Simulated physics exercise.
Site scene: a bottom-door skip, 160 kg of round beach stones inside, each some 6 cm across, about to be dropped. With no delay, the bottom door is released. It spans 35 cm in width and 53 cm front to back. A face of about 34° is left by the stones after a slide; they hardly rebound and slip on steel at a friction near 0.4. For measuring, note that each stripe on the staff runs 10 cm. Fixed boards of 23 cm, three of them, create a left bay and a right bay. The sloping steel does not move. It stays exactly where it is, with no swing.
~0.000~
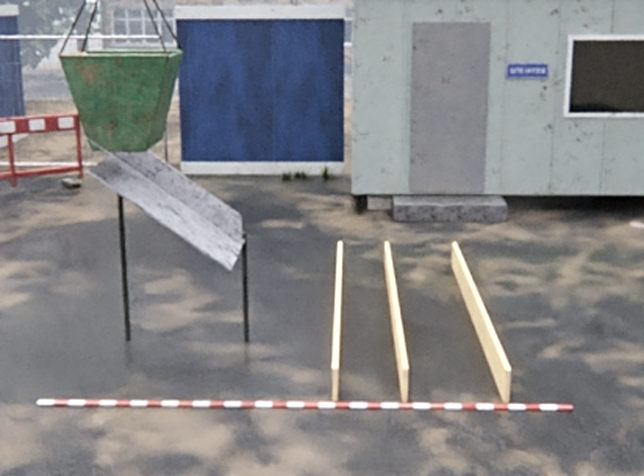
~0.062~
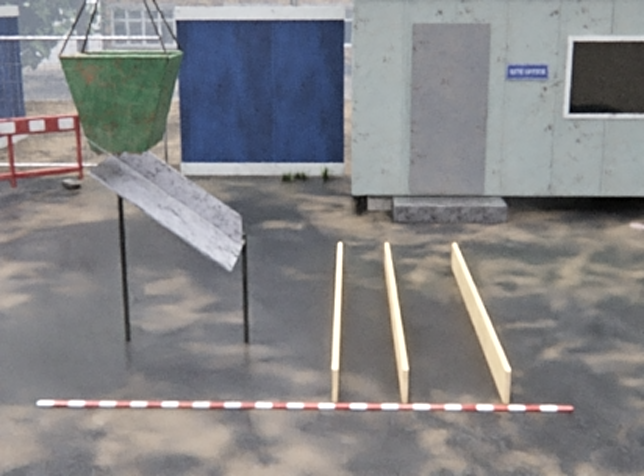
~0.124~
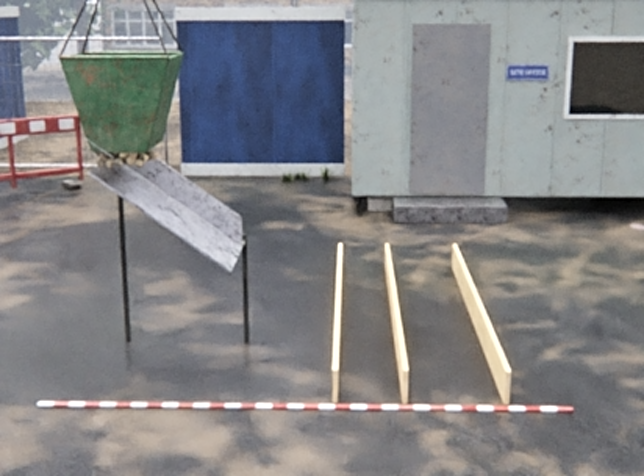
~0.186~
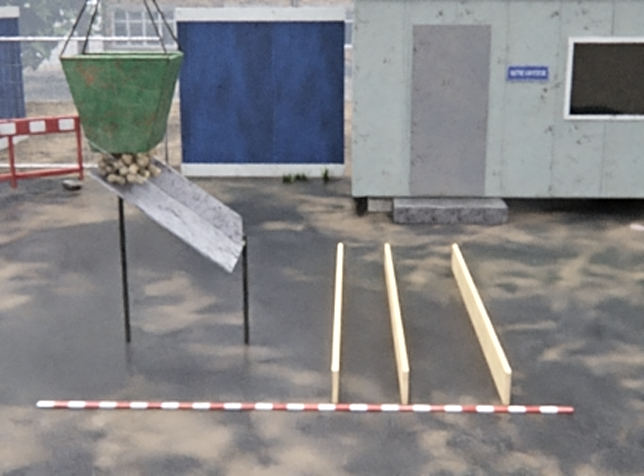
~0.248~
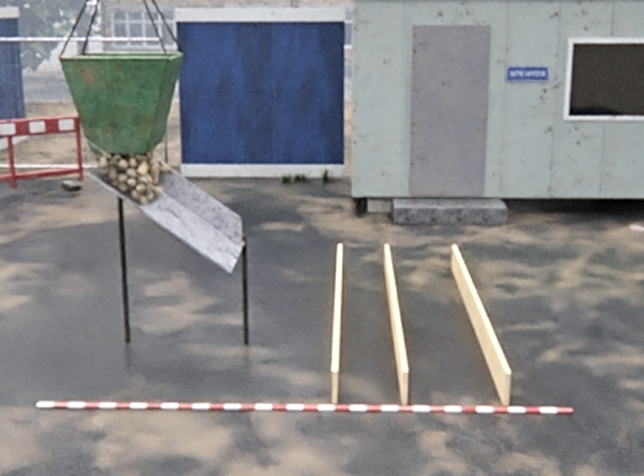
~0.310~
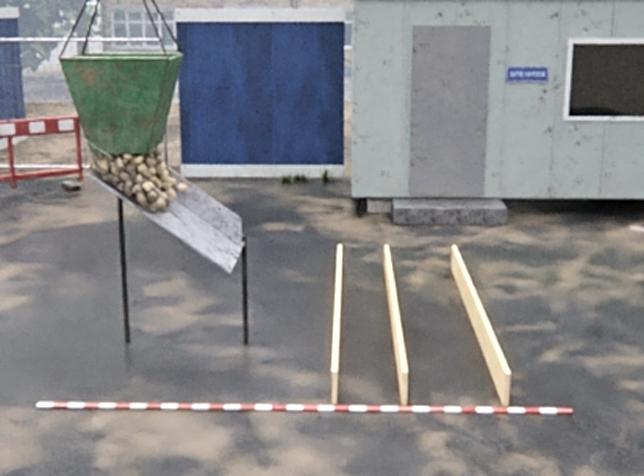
On a paved site yard, a green skip hangs above a sloping steel chute beside three upright boards and a red-and-white staff; rounded stones emerge from the skip's bottom, pile up beneath it and spread down the chute's upper part.
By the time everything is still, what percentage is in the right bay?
About 0 per cent is there.
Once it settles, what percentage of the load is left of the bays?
I'd say close to 90 per cent of the load ends there.
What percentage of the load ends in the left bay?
10 % of the load.
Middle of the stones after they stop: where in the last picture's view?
Near (306, 359).
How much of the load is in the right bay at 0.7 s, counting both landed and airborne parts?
By then, 0 %.
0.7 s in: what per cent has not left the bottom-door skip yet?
10 %, roughly.
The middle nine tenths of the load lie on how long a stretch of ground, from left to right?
90 cm.
After 0.7 s, 8 % in the bottom-door skip, 74 % on the steel, 19 % falling or lying left of the bays; the stones farthest right are at (309, 326).
After 1.1 s, 0 % in the bottom-door skip, 37 % on the steel, 62 % falling or lying left of the bays, 1 % falling or lying in the left bay; the stones farthest right are at (357, 343).
After 1.7 s, 0 % in the bottom-door skip, 92 % falling or lying left of the bays, 8 % falling or lying in the left bay; the stones farthest right are at (394, 368).
After 2.6 s, 0 % in the bottom-door skip, 92 % falling or lying left of the bays, 8 % falling or lying in the left bay; the stones farthest right are at (393, 365).
After 4.5 s, 0 % in the bottom-door skip, 92 % left of the bays, 8 % in the left bay; the stones farthest right are at (393, 365).
